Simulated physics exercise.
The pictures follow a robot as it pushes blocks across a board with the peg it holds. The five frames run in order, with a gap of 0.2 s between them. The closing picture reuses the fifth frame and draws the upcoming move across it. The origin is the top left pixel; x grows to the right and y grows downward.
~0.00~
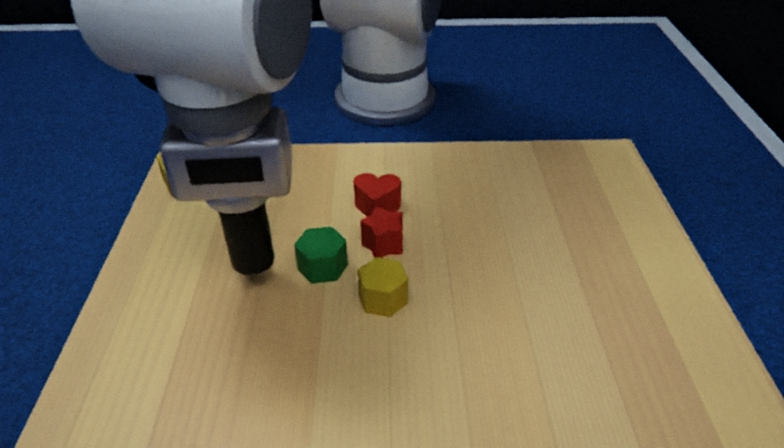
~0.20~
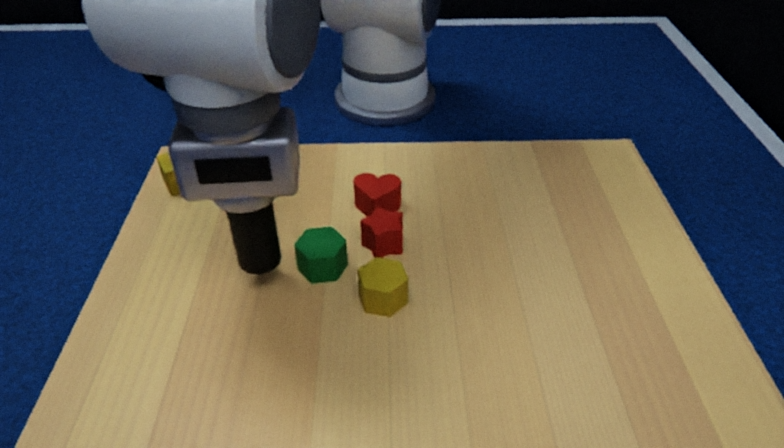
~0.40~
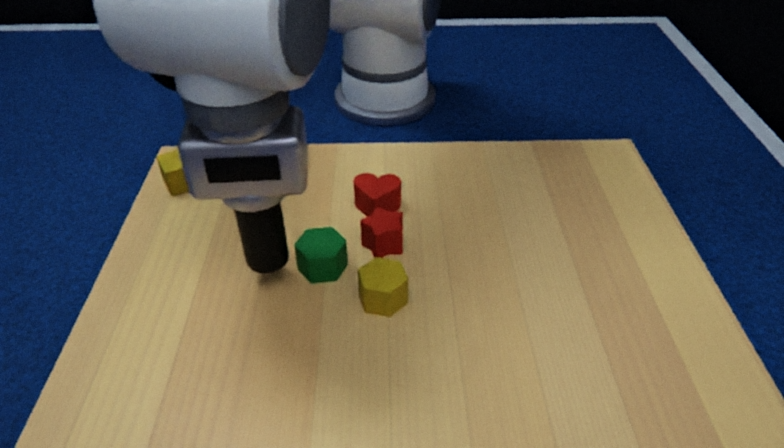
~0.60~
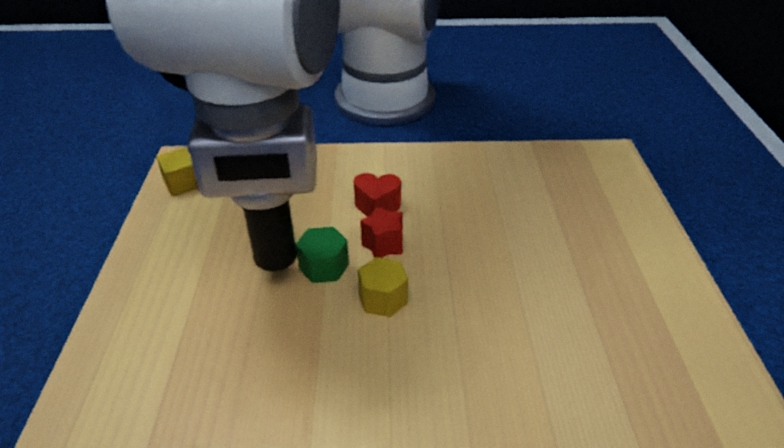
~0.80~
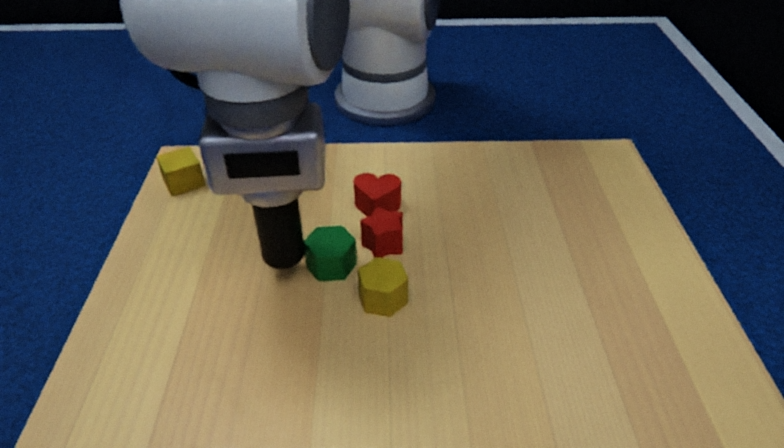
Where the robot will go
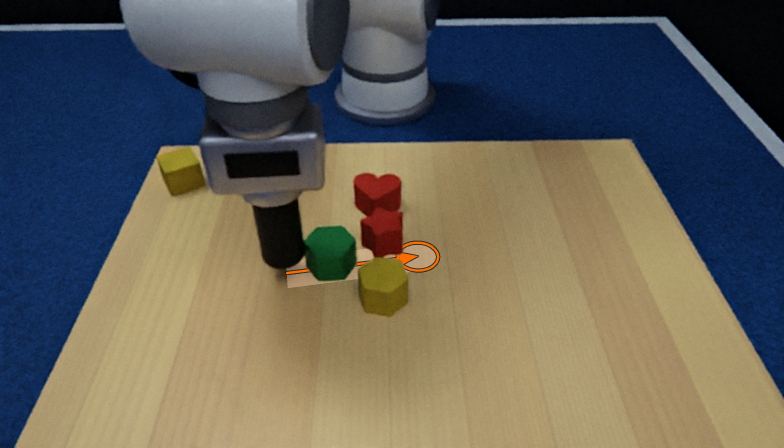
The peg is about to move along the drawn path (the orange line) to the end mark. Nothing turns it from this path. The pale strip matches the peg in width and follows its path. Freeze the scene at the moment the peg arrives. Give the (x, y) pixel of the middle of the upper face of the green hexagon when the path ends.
I'd guess (462, 237).
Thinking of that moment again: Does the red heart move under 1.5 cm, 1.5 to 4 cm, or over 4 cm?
The shift is below 1.5 cm.
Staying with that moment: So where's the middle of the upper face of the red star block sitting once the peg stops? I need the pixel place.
Its top face will be centred at roughly (425, 204).
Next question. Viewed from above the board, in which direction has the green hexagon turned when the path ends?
It rotates clockwise.
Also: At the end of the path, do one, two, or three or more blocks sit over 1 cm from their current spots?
My prediction: Two blocks.
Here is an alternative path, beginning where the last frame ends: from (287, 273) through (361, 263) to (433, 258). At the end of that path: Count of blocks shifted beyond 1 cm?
The number is two.
The line goes in a line from (287, 273) to (418, 256).
What follows on the original path. One third of the way, peg at (331, 250); green hexagon at (376, 237); red star block at (401, 215), turned 15° anticlockwise.
Two thirds of the way, peg at (375, 244); green hexagon at (419, 237), turned 30° clockwise; red star block at (415, 210), turned 45° anticlockwise.
At the end, peg at (418, 239); green hexagon at (462, 237), turned 50° clockwise; red heart unmoved; yellow hexagon unmoved; red star block at (425, 204), turned 85° anticlockwise.
